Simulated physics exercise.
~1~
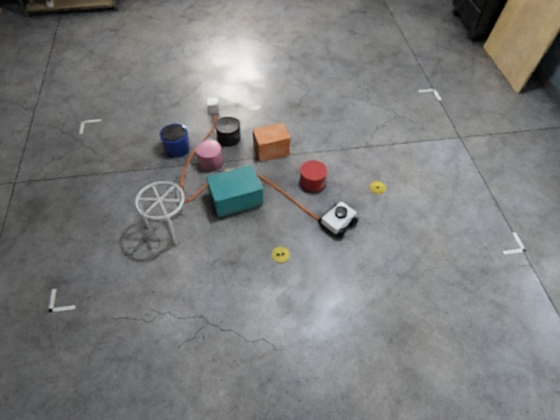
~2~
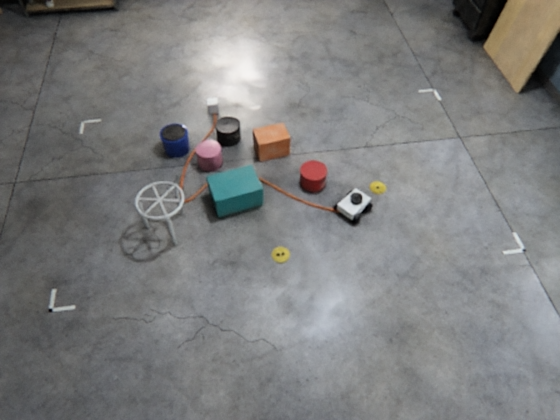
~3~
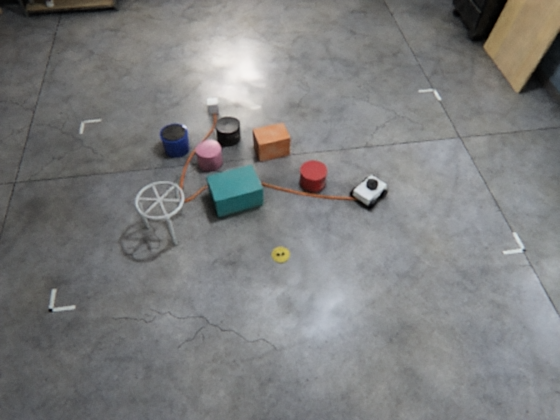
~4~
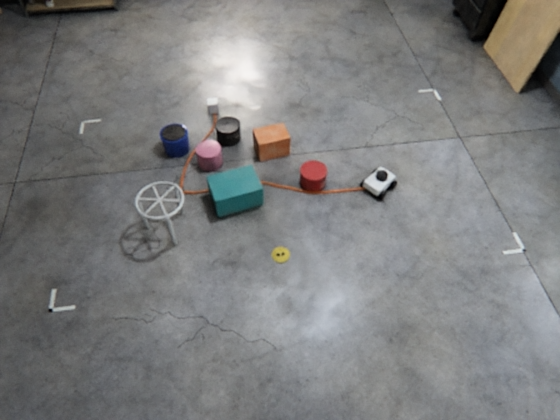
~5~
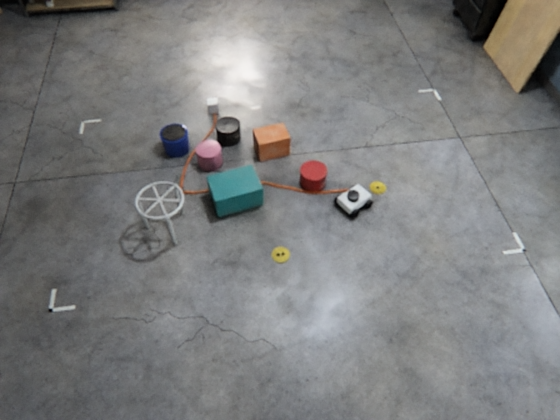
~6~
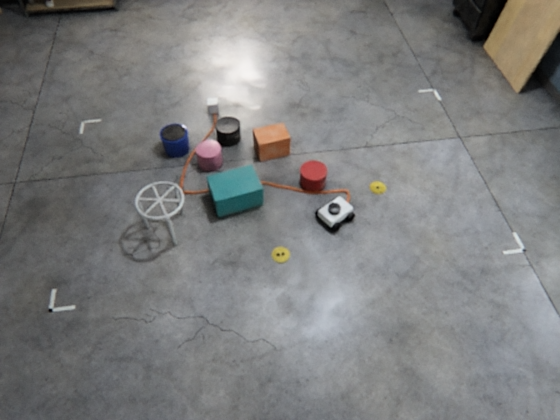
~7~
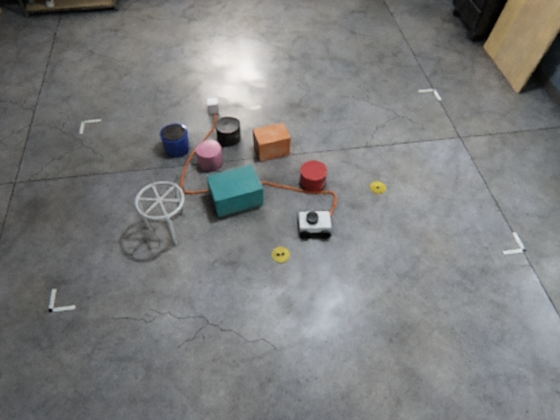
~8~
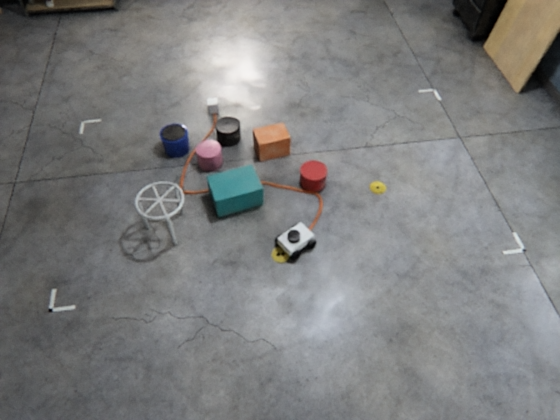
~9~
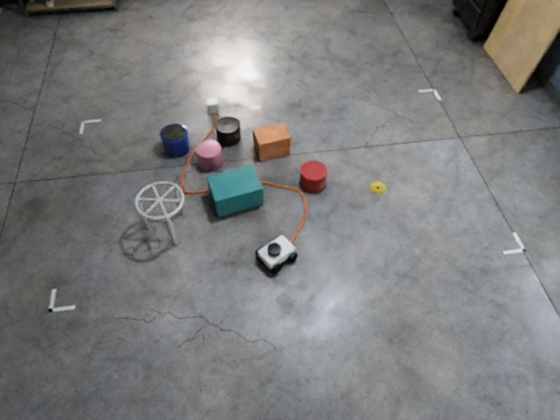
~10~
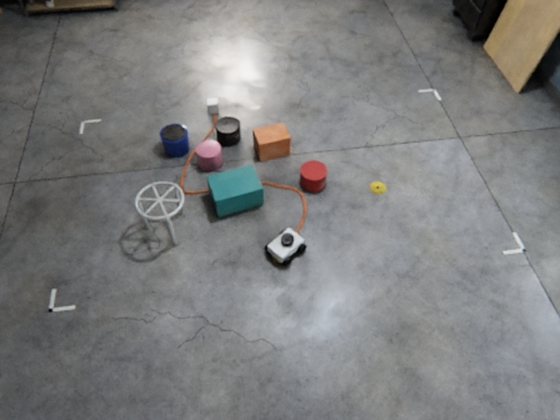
A grey concrete workshop floor is seen from above at an angle, with white tape corners around a loose group of objects. A blue pot, black bin, pink tub and orange crate sit behind a teal crate, with a white stool to the left and a red bin to the right. A small white cart, trailing an orange lead, rolls right and away to the farther yellow mark and covers it. It then heads back down and left, the lead bending behind it, to the nearer mark. It ends there, covering that mark, the lead slack and the other objects still in place.
